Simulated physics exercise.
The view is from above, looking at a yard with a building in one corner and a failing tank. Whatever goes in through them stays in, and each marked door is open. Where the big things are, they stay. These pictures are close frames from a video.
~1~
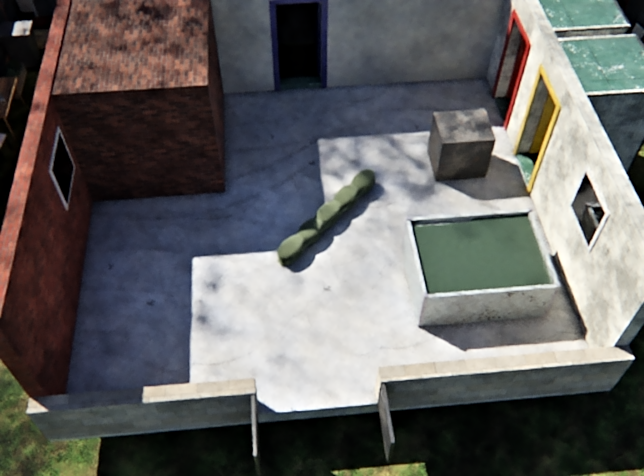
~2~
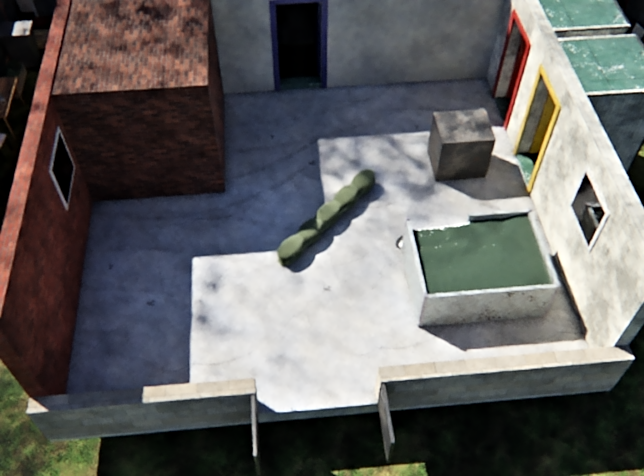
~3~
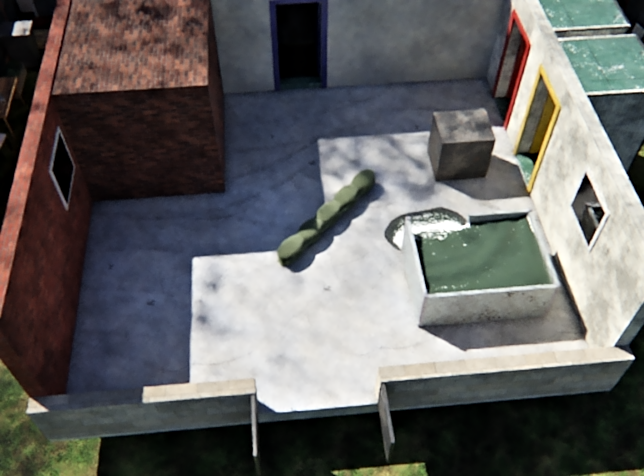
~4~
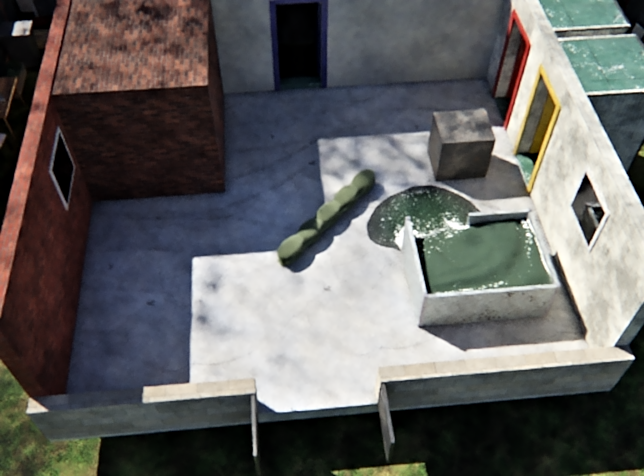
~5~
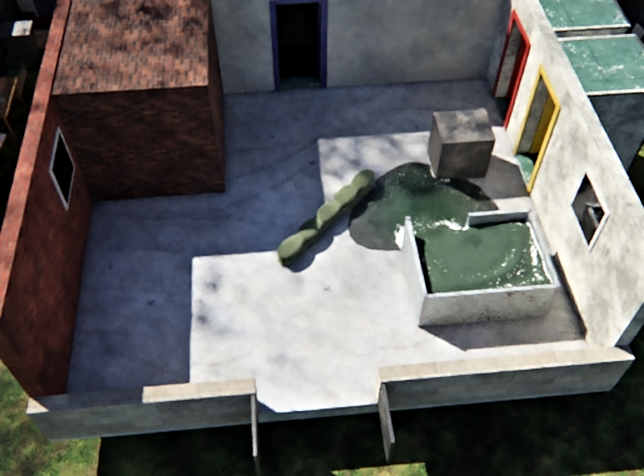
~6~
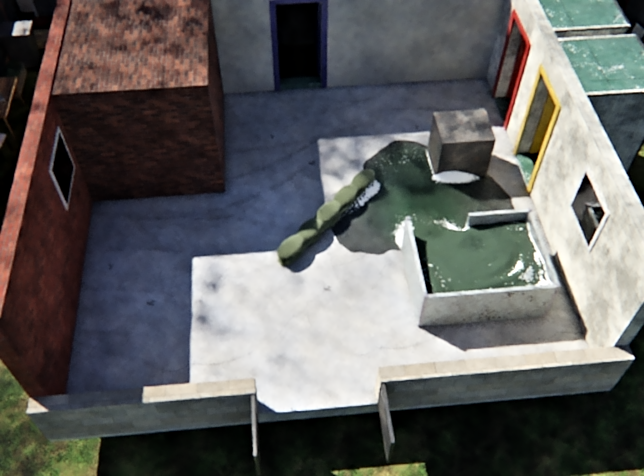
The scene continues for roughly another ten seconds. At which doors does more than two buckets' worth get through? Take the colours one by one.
The yellow door lets through more than two buckets; the red door lets through more than two buckets; the blue door lets through two buckets or less.
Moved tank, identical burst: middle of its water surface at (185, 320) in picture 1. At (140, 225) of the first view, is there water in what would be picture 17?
Result at that place: Inundated.
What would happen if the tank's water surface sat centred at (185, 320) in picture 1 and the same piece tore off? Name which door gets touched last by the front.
Answer: The yellow door.
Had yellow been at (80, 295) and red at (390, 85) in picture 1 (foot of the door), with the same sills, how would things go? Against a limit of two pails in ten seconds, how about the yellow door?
Note - yellow one: Short of the mark.
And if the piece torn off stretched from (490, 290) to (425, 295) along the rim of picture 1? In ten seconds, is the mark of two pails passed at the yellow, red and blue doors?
Yellow door: Short of the mark; red door: Short of the mark; blue door: Short of the mark.
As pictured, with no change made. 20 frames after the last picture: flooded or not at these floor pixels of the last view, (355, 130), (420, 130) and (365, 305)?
Taking them as listed, they are waterlogged, waterlogged and waterlogged.
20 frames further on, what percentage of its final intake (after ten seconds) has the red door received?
My estimate is close to 5 per cent.
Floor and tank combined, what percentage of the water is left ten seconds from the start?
The share not yet gone is roughly 86 percent.
A moment on, water covers 20 % of the floor; the yellow door under two buckets in, the red door not reached, the blue door not reached.
Next, water covers 30 % of the floor; the yellow door over two buckets in, the red door not reached, the blue door wet at the sill, nothing in.
Then, water covers 50 % of the floor; the yellow door far over two buckets in, the red door under two buckets in, the blue door wet at the sill, nothing in.
Later, water covers 70 % of the floor; the yellow door far over two buckets in, the red door over two buckets in, the blue door wet at the sill, nothing in.
In the end, water covers 90 % of the floor; the yellow door far over two buckets in, the red door over two buckets in, the blue door wet at the sill, nothing in.
